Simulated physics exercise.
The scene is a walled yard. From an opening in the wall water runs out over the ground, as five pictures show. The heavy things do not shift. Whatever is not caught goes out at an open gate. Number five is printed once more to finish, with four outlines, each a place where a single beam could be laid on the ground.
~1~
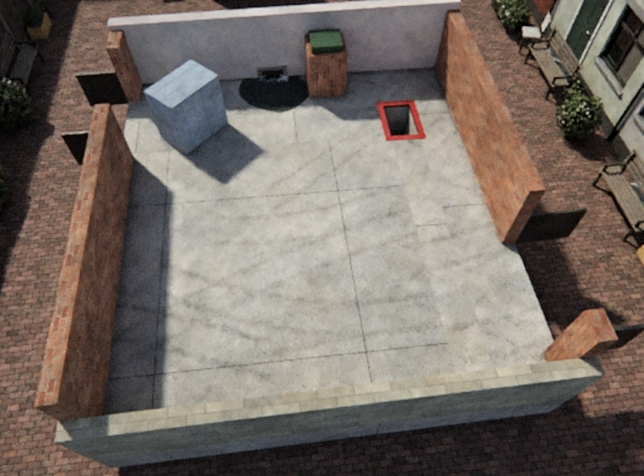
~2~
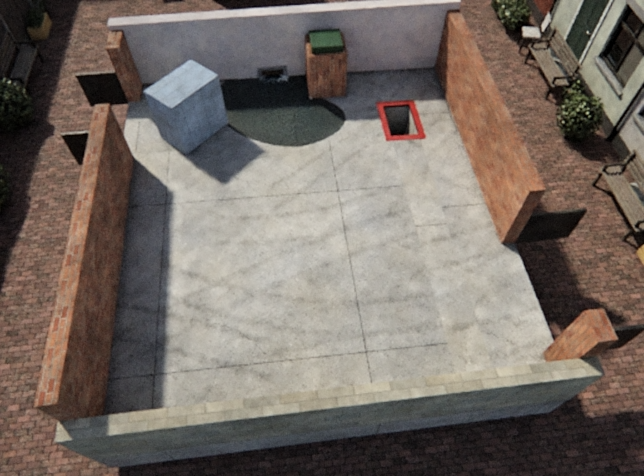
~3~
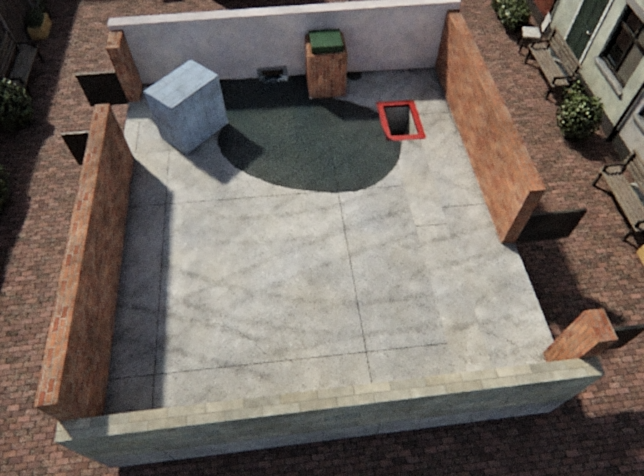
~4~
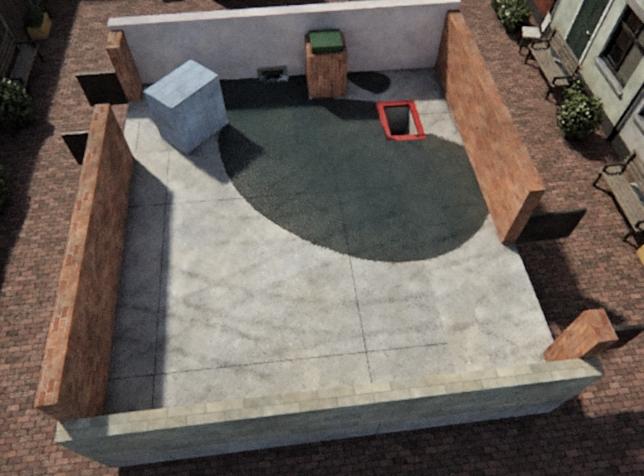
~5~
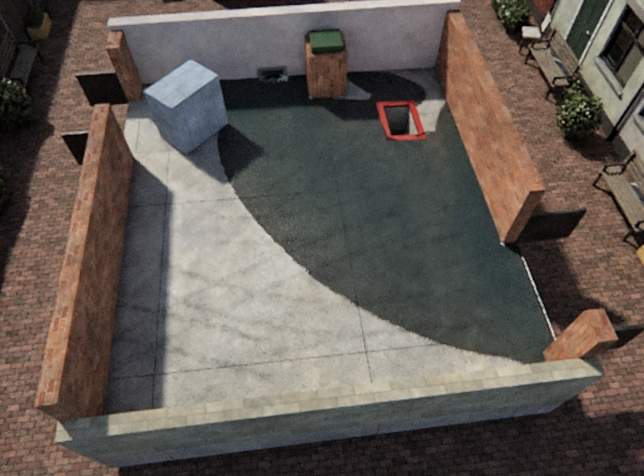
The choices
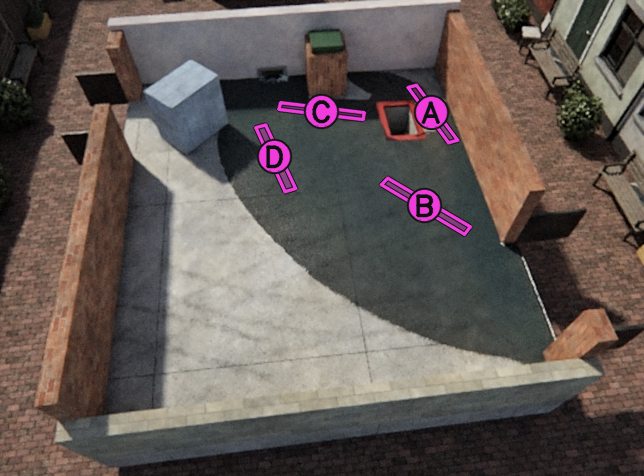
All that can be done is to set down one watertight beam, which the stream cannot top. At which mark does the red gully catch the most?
The answer is position C.
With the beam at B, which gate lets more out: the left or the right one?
More leaves on the right.
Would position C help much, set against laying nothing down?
Yes, it helps clearly.
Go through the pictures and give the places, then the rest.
The first picture shows outfall at (272, 72); red gully at (400, 120); open gate at (521, 294); open gate at (137, 128); front seen at (268, 107), 3 % of the ground wet; red gully still dry.
The second picture shows front seen at (335, 128), 9 % of the ground wet; red gully still dry.
The third picture shows front seen at (359, 185), 19 % of the ground wet; red gully still dry.
The fourth picture shows front seen at (484, 216), 35 % of the ground wet; red gully taking water.
The fifth picture shows front seen at (545, 326), 47 % of the ground wet; red gully taking water.
On the marked copy, A from (412, 86) to (453, 141); B from (384, 181) to (467, 230); C from (279, 106) to (363, 116); D from (260, 126) to (290, 190).
For position A, about 8 % of the stream goes into the red gully, about 92 % out by the gates.
For position B, about 9 % of the stream goes into the red gully, about 91 % out by the gates.
For position C, about 19 % of the stream goes into the red gully, about 81 % out by the gates.
For position D, about 9 % of the stream goes into the red gully, about 91 % out by the gates.
